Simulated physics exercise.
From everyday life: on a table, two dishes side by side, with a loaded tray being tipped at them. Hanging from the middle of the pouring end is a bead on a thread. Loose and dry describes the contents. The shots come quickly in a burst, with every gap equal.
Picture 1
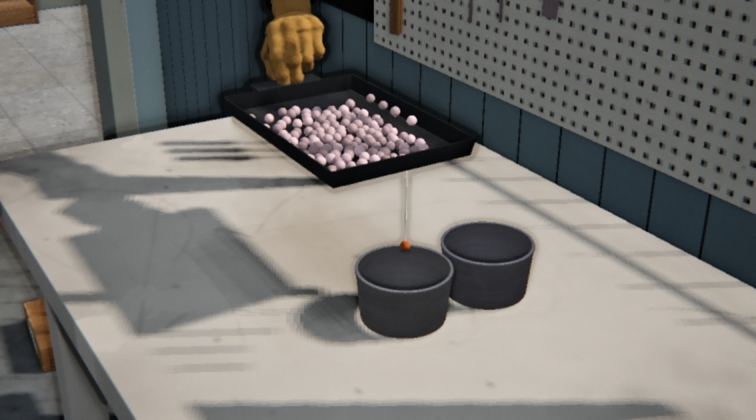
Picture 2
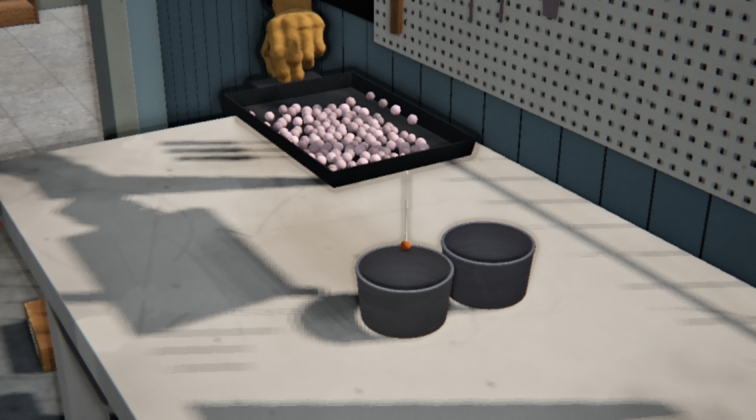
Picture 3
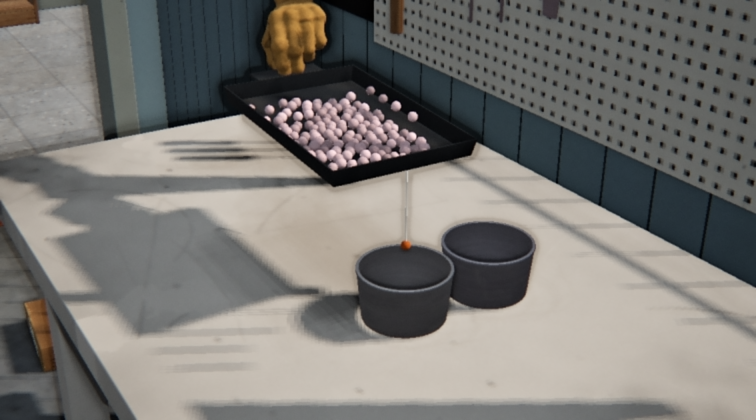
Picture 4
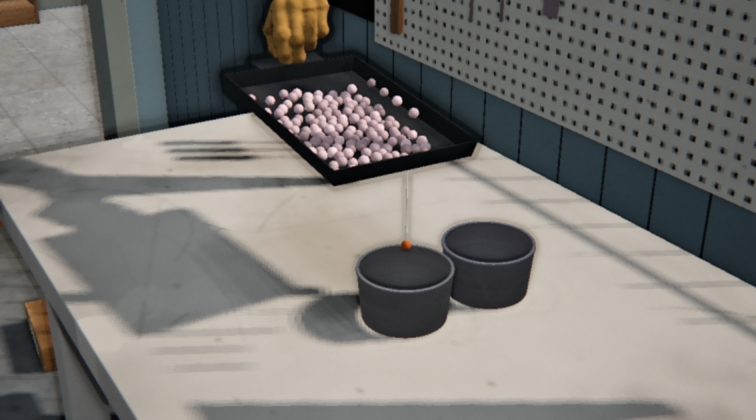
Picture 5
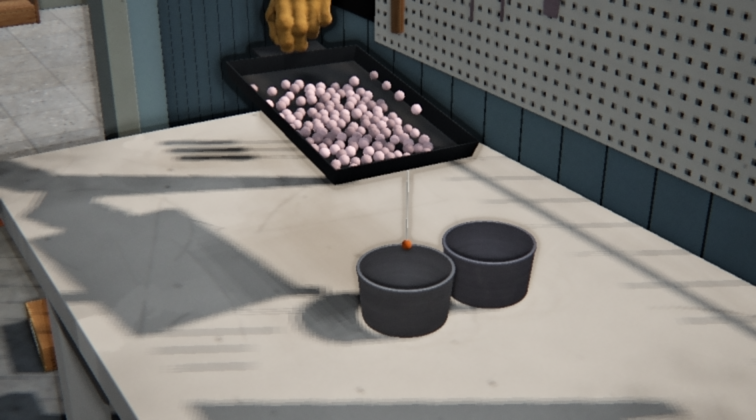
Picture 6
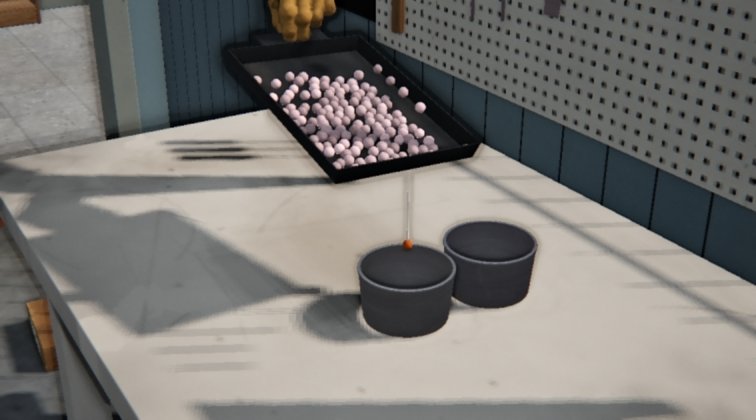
At first, a black tray of pale pink balls sits nearly level above a pale worktop, a yellow-gloved hand at its far end and an orange bead hanging near two dark dishes. Then the hand rises and the tray tilts slightly toward the dishes, the balls shifting a little within it.
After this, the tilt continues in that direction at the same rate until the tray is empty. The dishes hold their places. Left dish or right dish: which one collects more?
The right one.
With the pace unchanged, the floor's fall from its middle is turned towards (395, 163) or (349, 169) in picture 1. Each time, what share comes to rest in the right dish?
First case: 10 %; second case: 0 %.
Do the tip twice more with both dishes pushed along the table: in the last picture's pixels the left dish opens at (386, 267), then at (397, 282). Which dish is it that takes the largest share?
In the first try it's the right-side dish, and in the second it's the right-side dish.
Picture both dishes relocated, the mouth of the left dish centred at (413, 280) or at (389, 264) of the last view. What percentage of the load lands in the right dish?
Close to 70 in a hundred, then close to 40 in a hundred.
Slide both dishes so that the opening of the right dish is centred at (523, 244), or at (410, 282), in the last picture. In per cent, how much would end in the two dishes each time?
It comes to about 80 per cent the first time and about 20 per cent the second.
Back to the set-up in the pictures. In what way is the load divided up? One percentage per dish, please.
Around 20 in a hundred in the left dish and around 50 in a hundred in the right dish.
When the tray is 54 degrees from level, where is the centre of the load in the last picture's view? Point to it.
Somewhere about pixel (406, 125).
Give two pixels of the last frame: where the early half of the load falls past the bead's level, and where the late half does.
Close to (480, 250), then close to (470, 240).
Just after the last frame, tray tipped steeply; every one on the tray.
A moment on, tray tipped right over; roughly a quarter on the tray; about a tenth in the left dish; roughly a quarter in the right dish; roughly a quarter outside both; roughly a quarter in the air.
Further on, tray tipped past a quarter turn; roughly a quarter in the left dish; roughly half in the right dish; roughly a third outside both.
When it is over, tray tipped past a quarter turn; roughly a quarter in the left dish; roughly half in the right dish; roughly a third outside both.
